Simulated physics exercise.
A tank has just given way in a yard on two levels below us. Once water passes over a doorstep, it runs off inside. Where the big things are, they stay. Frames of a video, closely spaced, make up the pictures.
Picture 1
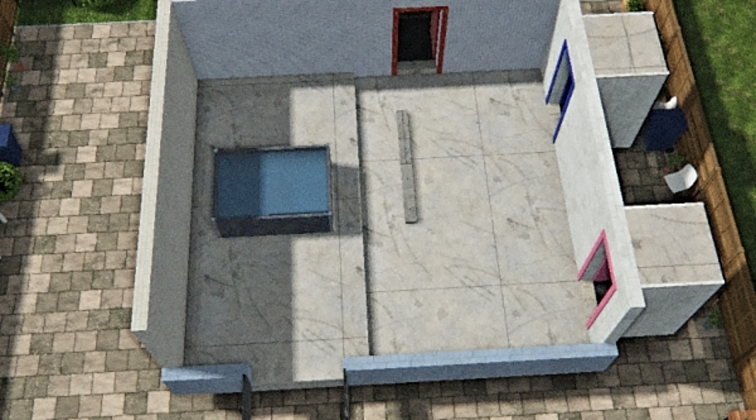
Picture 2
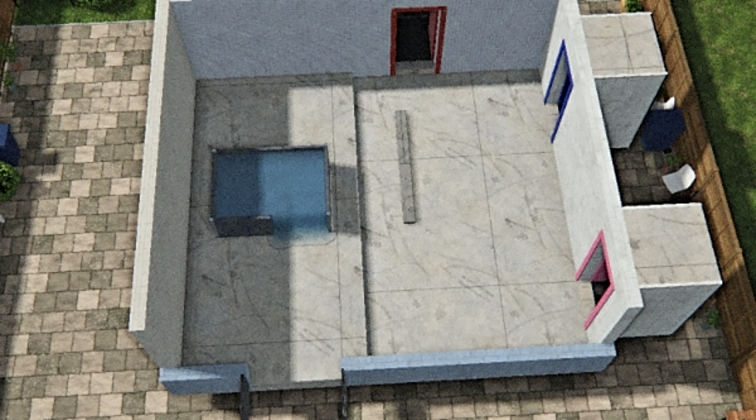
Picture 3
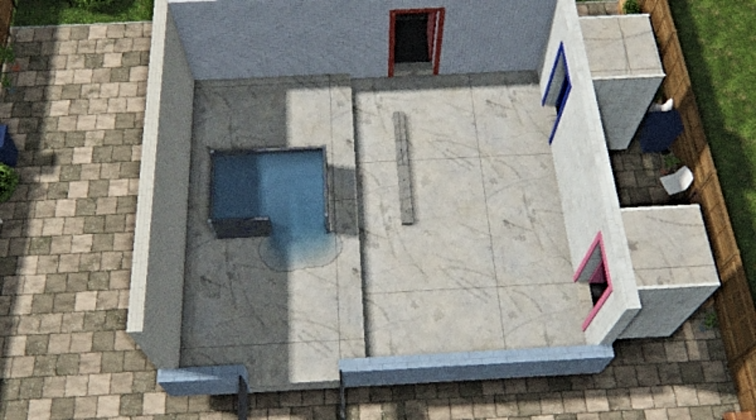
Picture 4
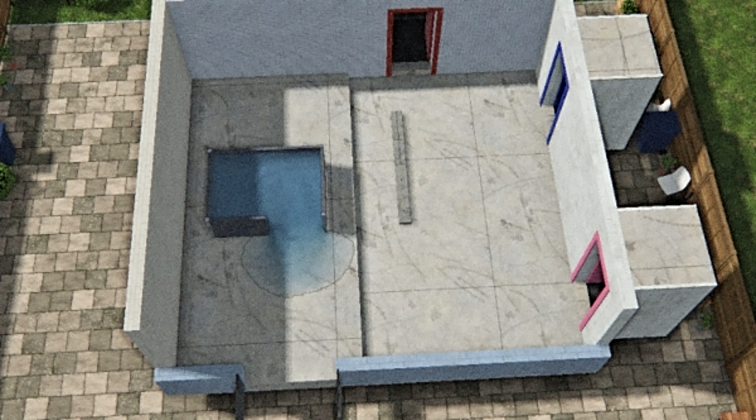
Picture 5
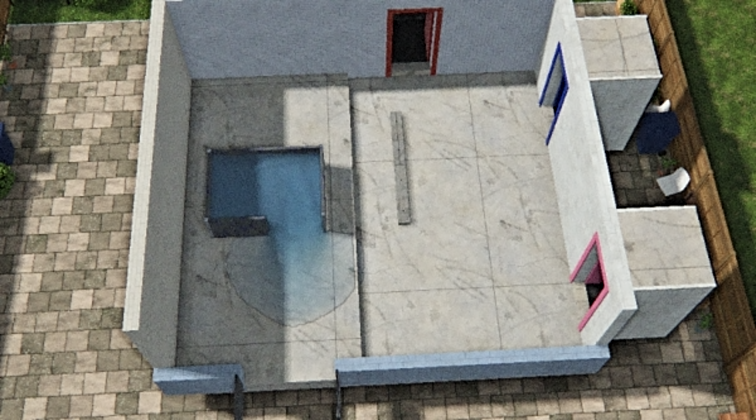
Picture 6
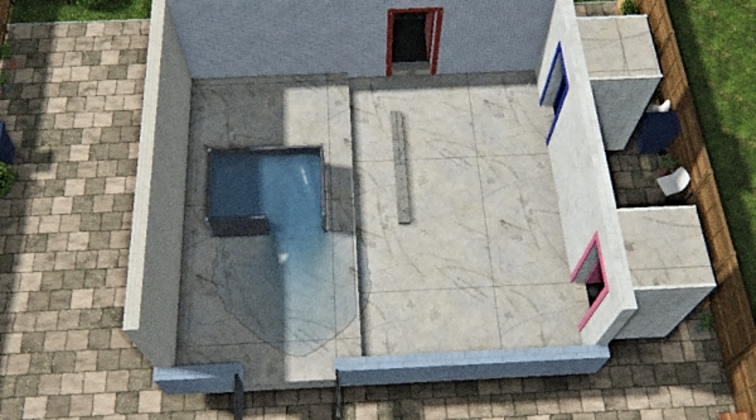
Water poured out of a gap in the near side of a dark blue tank inside a walled yard, first as a small patch, then spreading in a widening, rounded sheet across the pale floor toward us.
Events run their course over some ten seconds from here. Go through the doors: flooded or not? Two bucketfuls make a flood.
Outcome: The red door is not swamped; the blue door is not swamped; the pink door is swamped.
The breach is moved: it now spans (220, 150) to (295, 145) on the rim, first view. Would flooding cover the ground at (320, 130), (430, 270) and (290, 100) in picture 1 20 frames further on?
Soaked, untouched, soaked.
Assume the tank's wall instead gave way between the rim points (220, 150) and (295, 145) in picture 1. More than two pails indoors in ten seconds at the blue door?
Well, I'd say the blue door gets more.
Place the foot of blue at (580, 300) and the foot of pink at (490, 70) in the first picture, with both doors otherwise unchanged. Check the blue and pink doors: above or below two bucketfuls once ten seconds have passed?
Result - blue door crosses the line, pink door does not reach it.
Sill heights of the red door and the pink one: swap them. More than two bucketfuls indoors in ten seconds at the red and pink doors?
My reading: The red door lets less in, the pink door stays under.
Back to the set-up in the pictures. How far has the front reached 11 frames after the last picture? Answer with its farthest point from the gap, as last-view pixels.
At roughly (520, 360).
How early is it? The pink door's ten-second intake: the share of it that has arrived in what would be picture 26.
Around 5 %.
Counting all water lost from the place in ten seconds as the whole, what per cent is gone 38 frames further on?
Estimated share: Close to 80 %.
A moment on, water covers 20 % of the floor; the red door not reached, the blue door not reached, the pink door not reached.
Next, water covers 25 % of the floor; the red door not reached, the blue door not reached, the pink door not reached.
Then, water covers 35 % of the floor; the red door not reached, the blue door not reached, the pink door under two buckets in.
Later, water covers 50 % of the floor; the red door not reached, the blue door wet at the sill, nothing in, the pink door over two buckets in.
In the end, water covers 75 % of the floor; the red door wet at the sill, nothing in, the blue door wet at the sill, nothing in, the pink door over two buckets in.
